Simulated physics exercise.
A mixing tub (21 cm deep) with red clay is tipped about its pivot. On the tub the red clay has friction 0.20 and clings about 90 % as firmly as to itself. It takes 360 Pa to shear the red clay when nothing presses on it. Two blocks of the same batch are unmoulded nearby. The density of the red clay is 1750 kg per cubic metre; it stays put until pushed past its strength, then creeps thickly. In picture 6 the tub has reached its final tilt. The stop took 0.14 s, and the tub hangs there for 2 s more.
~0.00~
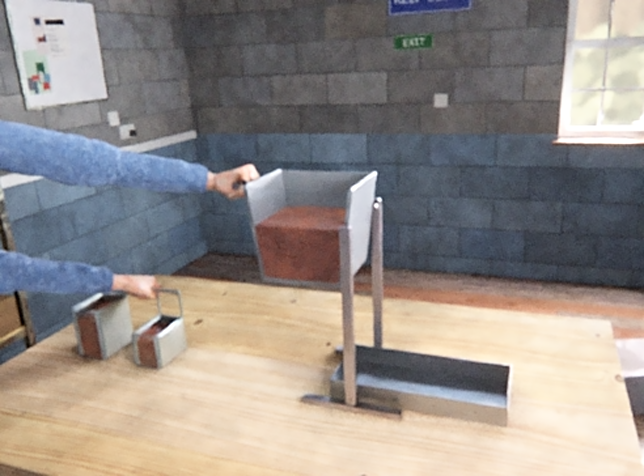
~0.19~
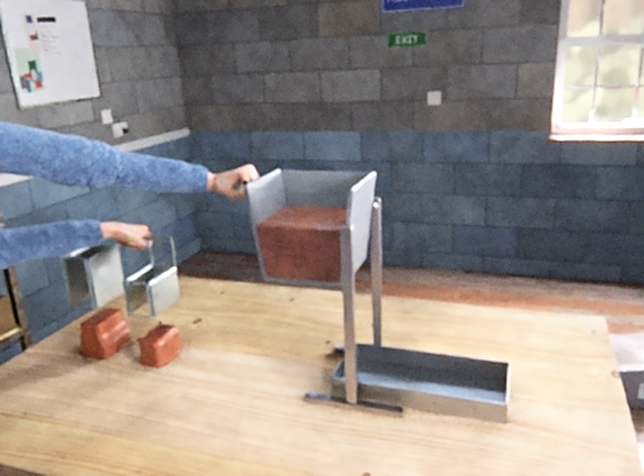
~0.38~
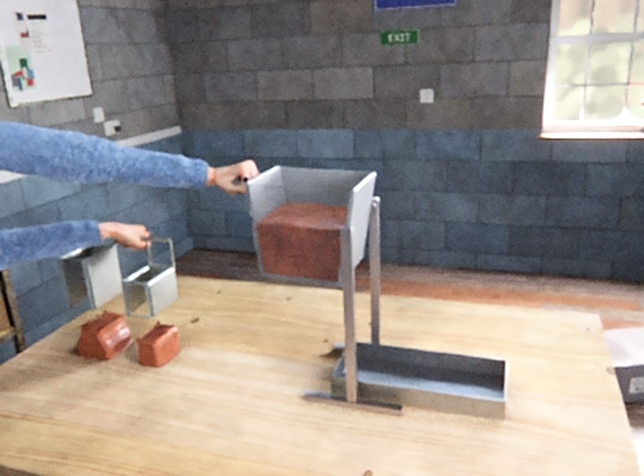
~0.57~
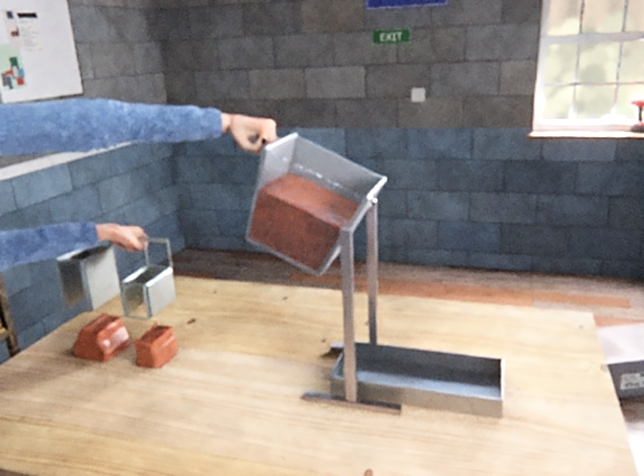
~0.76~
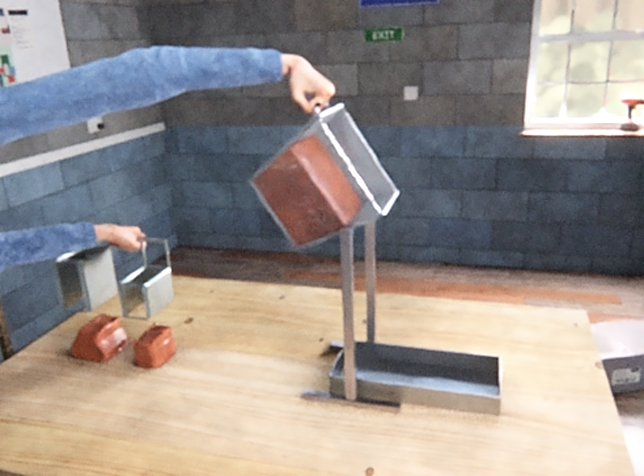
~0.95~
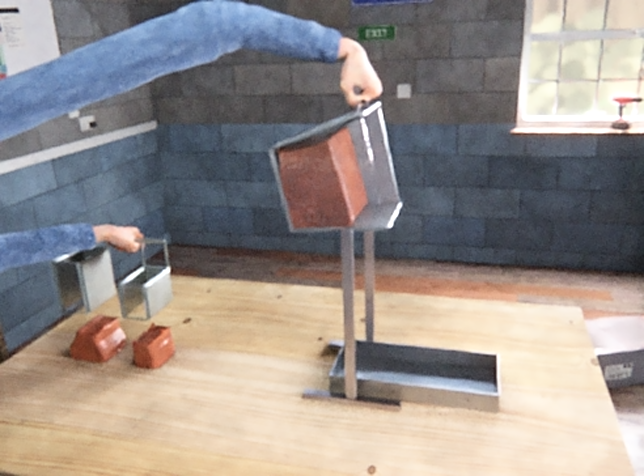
At first, one hand holds a level metal tub of red clay on a stand while the other lifts small moulds off two red blocks at left. The left block sags slightly, the other barely changes, and then the upper hand swings the tub steeply rightward, the clay remaining inside.
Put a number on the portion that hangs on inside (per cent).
Close to 100 per cent.
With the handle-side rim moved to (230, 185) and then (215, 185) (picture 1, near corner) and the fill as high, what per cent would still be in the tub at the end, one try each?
In that order: 75 %, 65 %.
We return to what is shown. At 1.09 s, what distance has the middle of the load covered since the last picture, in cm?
Some 3 cm.
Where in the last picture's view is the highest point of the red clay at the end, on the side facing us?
At about (314, 170).
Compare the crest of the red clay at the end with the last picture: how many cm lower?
Some 6 cm.
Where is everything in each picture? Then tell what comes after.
Handle-side rim at (247, 187), tilt 0 degrees; top of the red clay at (331, 230); blocks stand 12 cm, 7.9 cm (left to right), in the first frame.
Handle-side rim at (248, 188), tilt 0 degrees; top of the red clay at (332, 230); blocks stand 11 cm, 7.9 cm (left to right), in the second frame.
Handle-side rim at (249, 184), tilt 2 degrees; top of the red clay at (261, 223); blocks stand 9.5 cm, 7.9 cm (left to right), in the third frame.
Handle-side rim at (267, 149), tilt 25 degrees; top of the red clay at (259, 191); blocks stand 9.3 cm, 7.8 cm (left to right), in the fourth frame.
Handle-side rim at (320, 118), tilt 57 degrees; top of the red clay at (288, 150); blocks stand 9.2 cm, 7.8 cm (left to right), in the fifth frame.
Handle-side rim at (363, 117), tilt 78 degrees; top of the red clay at (324, 142); blocks stand 9.2 cm, 7.8 cm (left to right), in the sixth frame.
After 1.09 s, the tub is at 78 degrees and holds 100 %.
After 1.26 s, the tub is at 78 degrees and holds 100 %.
After 1.43 s, the tub is at 78 degrees and holds 100 %.
After 1.60 s, the tub is at 78 degrees and holds 100 %.
After 2.95 s, at the end, the tub is at 78 degrees and holds 100 %.
